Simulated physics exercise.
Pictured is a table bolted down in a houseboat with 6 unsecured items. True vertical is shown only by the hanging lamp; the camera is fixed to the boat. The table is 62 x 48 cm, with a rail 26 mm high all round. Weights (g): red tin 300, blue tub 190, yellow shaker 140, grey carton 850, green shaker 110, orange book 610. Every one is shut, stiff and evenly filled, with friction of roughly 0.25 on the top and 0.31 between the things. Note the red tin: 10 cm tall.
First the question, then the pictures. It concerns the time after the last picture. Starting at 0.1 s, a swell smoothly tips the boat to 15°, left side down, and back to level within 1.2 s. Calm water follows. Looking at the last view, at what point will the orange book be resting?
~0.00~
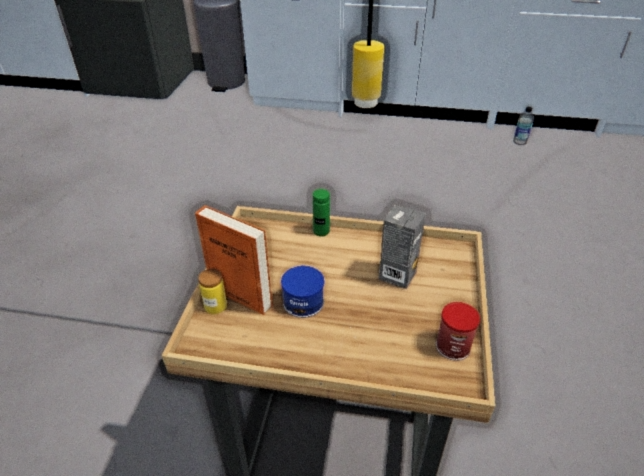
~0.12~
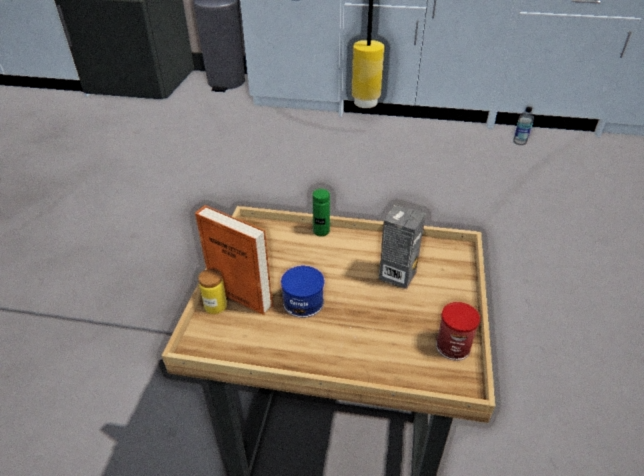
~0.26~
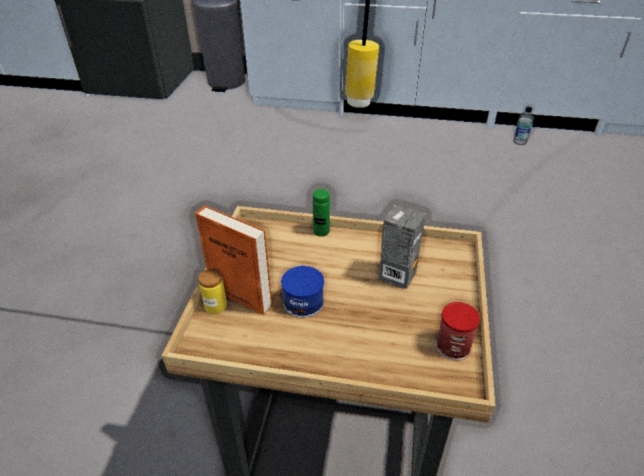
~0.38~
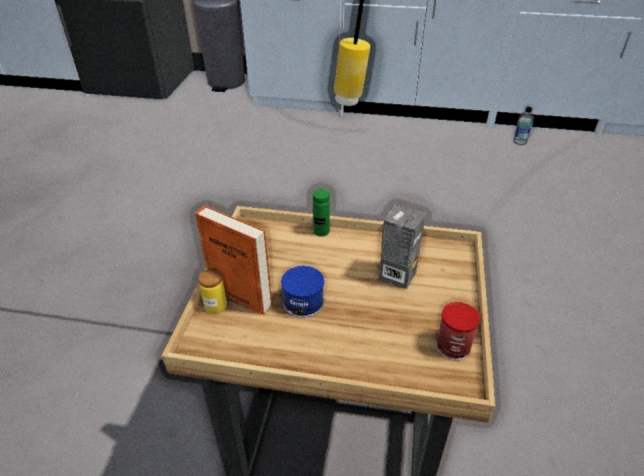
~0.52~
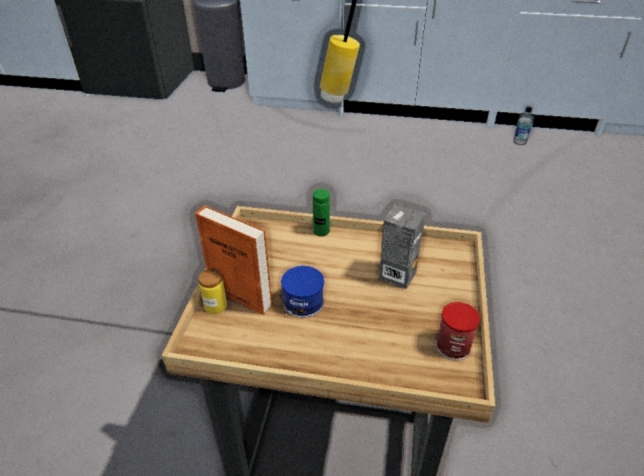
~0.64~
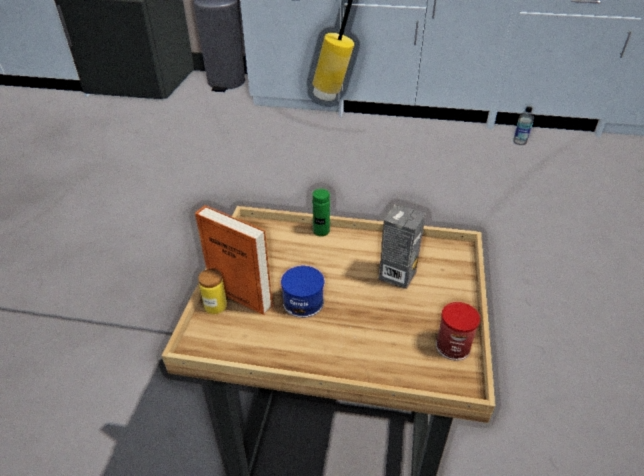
Resting point of the orange book: (232, 262).
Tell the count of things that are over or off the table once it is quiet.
Count: 0.
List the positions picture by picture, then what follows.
In the first frame, boat level; orange book (236, 262); red tin (457, 331).
In the second frame, boat level; yellow shaker (213, 291); grey carton (401, 248).
In the third frame, boat heeled 2°, left side down; green shaker (321, 213); red tin (457, 331).
In the fourth frame, boat heeled 7°, left side down; blue tub (303, 292); yellow shaker (213, 291).
In the fifth frame, boat heeled 12°, left side down; grey carton (401, 248); green shaker (321, 213).
In the sixth frame, boat heeled 15°, left side down; orange book (235, 262); red tin (457, 331).
Around 0.74 s, boat heeled 15°, left side down.
Around 0.84 s, boat heeled 13°, left side down.
Around 0.94 s, boat heeled 10°, left side down.
Around 1.44 s, boat level.
Finally (1.8 s), all 6 still in place (within 5 cm). In the last view, orange book near (232, 262).
